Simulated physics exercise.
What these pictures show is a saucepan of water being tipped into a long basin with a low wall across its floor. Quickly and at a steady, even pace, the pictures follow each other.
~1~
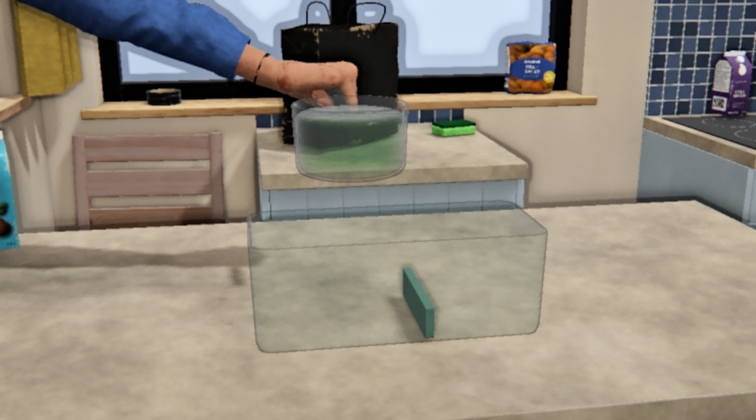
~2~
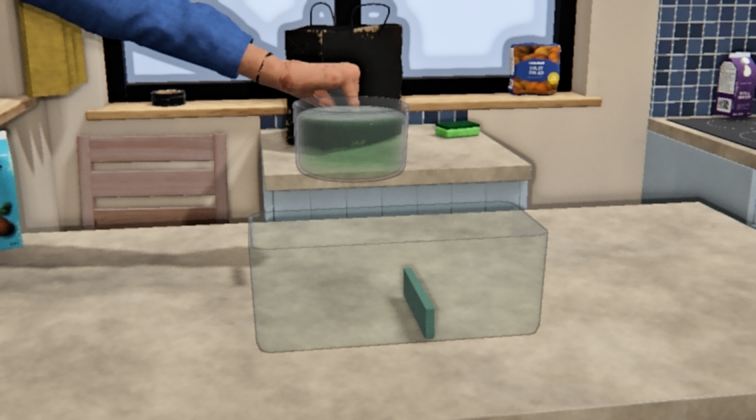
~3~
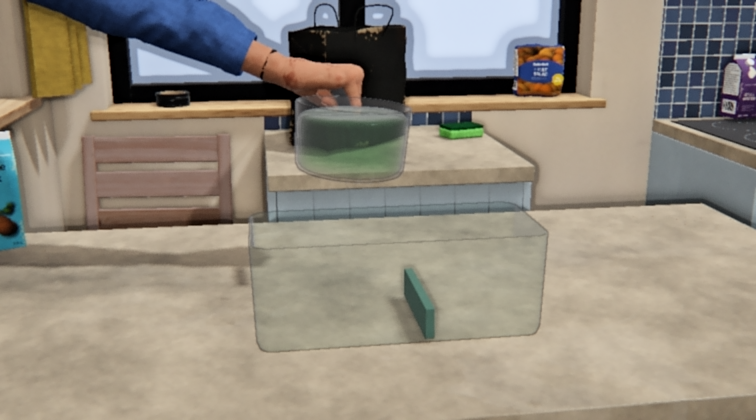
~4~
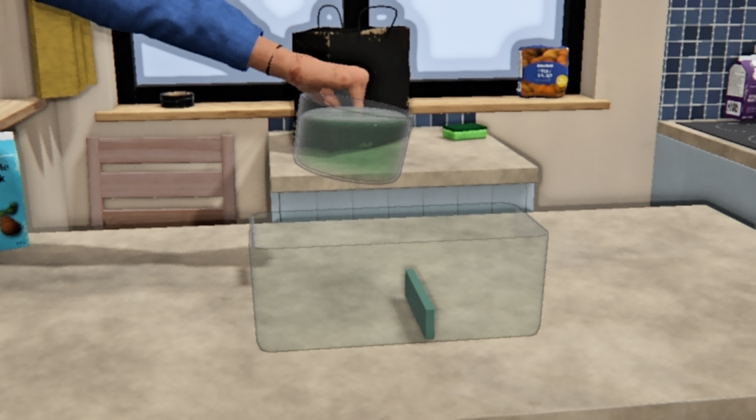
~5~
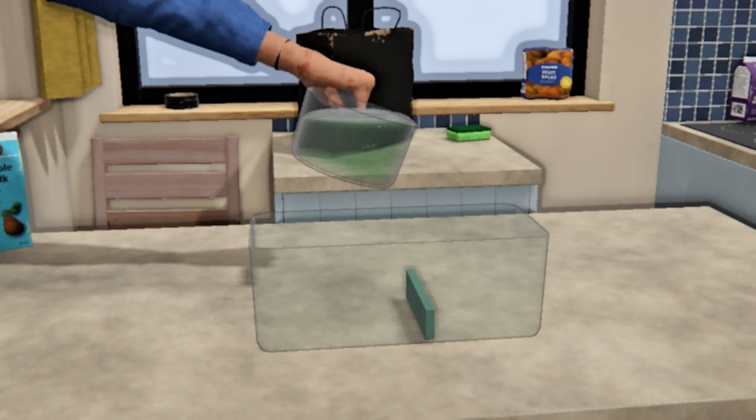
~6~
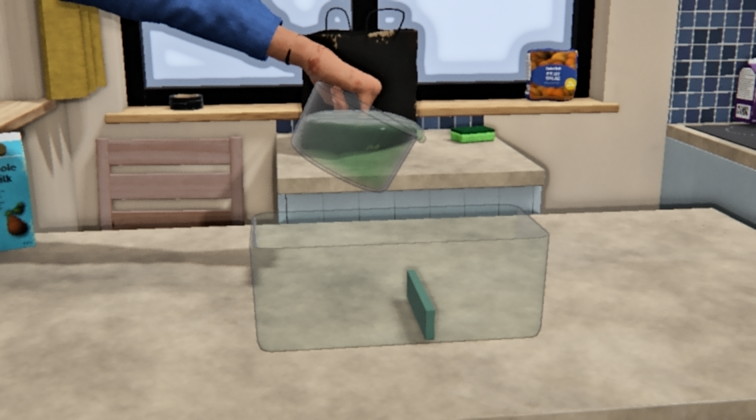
A clear pan of greenish water, held by a hand above a long see-through basin with a small green wall inside, stayed nearly level at first, then tilted steadily down to the right.
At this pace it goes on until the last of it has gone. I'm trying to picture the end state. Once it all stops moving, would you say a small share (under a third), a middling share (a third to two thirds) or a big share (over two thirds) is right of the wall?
A big share, over two thirds.
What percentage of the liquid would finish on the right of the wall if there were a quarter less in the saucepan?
Some 90 parts in a hundred.
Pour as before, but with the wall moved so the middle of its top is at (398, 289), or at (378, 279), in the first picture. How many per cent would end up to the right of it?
The first position gives around 90 percent, the second around 100 percent.
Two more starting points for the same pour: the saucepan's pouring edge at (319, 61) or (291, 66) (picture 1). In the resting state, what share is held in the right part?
The first gives 10 %, the second 10 %.
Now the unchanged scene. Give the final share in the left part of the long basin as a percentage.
That works out near 10 in every hundred.
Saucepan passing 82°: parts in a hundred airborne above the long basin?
About 30 %.
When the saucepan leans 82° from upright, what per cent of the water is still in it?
40 per cent, roughly.
A moment on, the tilt is 82° and 42 per cent is still to pour, 0 is left of the wall and 29 right of it.
Next, the tilt is 99° and 10 per cent is still to pour, 7 is left of the wall and 77 right of it.
Then the tilt is 99° and 2 per cent is still to pour, 9 is left of the wall and 88 right of it.
Later the tilt is 99° and 0 per cent is still to pour, 10 is left of the wall and 89 right of it.
In the end 11 per cent lies left of the wall, 89 right of it and 0 outside.
